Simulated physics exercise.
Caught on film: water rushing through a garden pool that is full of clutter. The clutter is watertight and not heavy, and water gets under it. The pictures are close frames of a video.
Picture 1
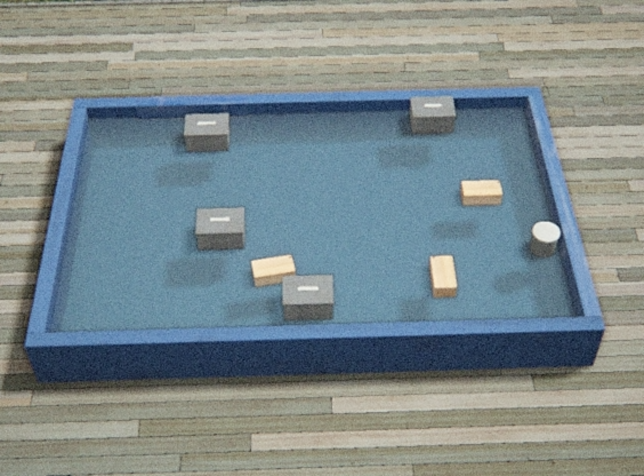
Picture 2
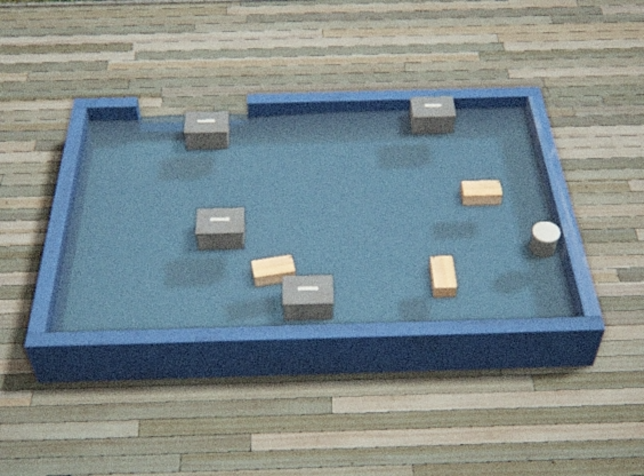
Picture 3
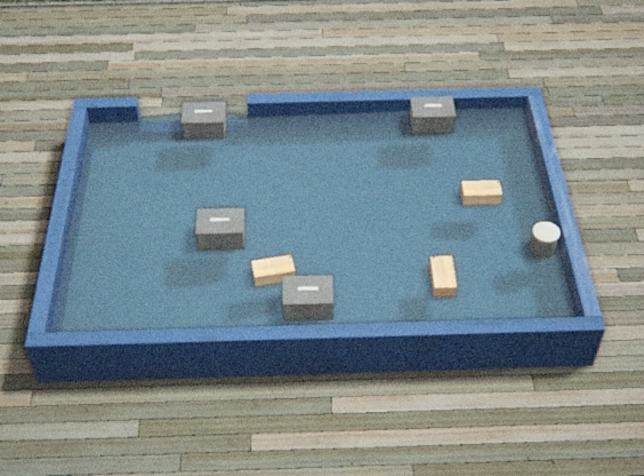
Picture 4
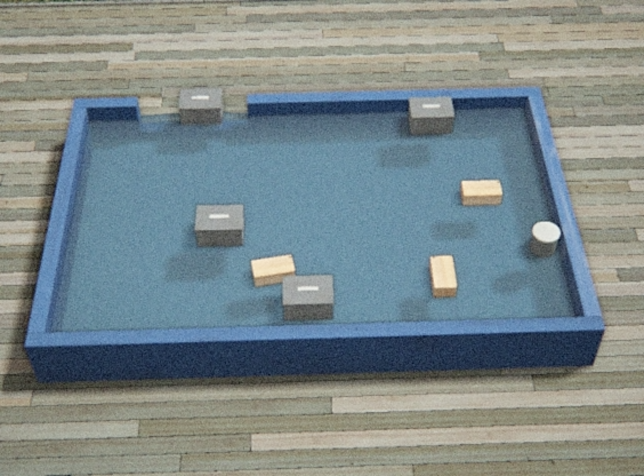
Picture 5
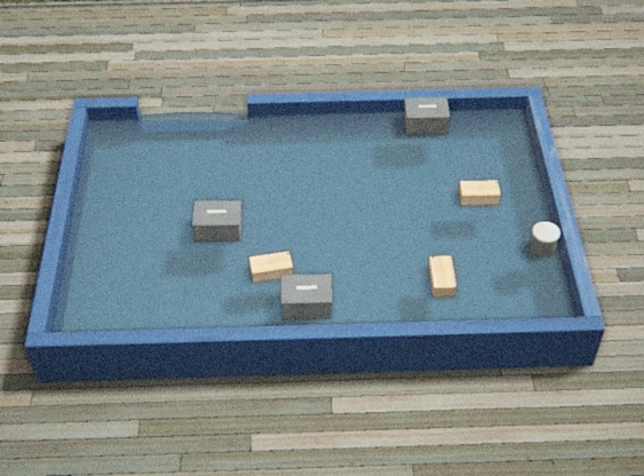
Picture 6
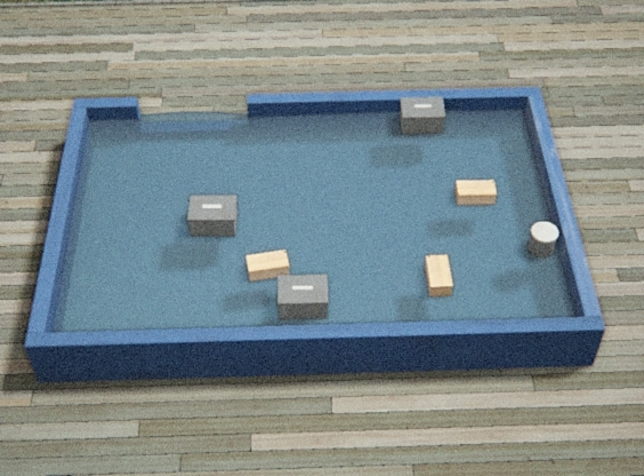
Grey box drifting out through a gap opened in a blue pool's back wall, then other floating boxes and blocks shifting slightly.
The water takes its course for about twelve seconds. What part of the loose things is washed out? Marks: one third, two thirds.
Share: Under a third.
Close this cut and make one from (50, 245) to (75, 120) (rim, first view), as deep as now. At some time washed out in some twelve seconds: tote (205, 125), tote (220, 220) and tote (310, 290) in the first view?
One after the other: Yes, out, inside.
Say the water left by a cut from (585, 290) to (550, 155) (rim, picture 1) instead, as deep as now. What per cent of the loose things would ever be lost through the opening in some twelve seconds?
About 50 per cent.
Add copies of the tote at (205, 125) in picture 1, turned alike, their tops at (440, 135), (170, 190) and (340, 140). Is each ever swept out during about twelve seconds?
As listed: Inside, through, out.
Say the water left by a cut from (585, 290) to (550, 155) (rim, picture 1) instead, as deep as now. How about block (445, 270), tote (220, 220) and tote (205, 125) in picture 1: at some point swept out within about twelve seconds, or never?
One after the other: Yes, kept in, inside.
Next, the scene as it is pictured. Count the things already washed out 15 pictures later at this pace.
The number is 1.
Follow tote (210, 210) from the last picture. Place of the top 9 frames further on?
Around (195, 186).
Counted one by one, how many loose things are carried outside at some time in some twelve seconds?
1 of them.
A moment on, 1 of 8 are out; 7 afloat.
Next, 1 of 8 are out; 7 afloat.
Later, 1 of 8 are out; 7 afloat.
In the end, 1 of 8 are out; 7 afloat.
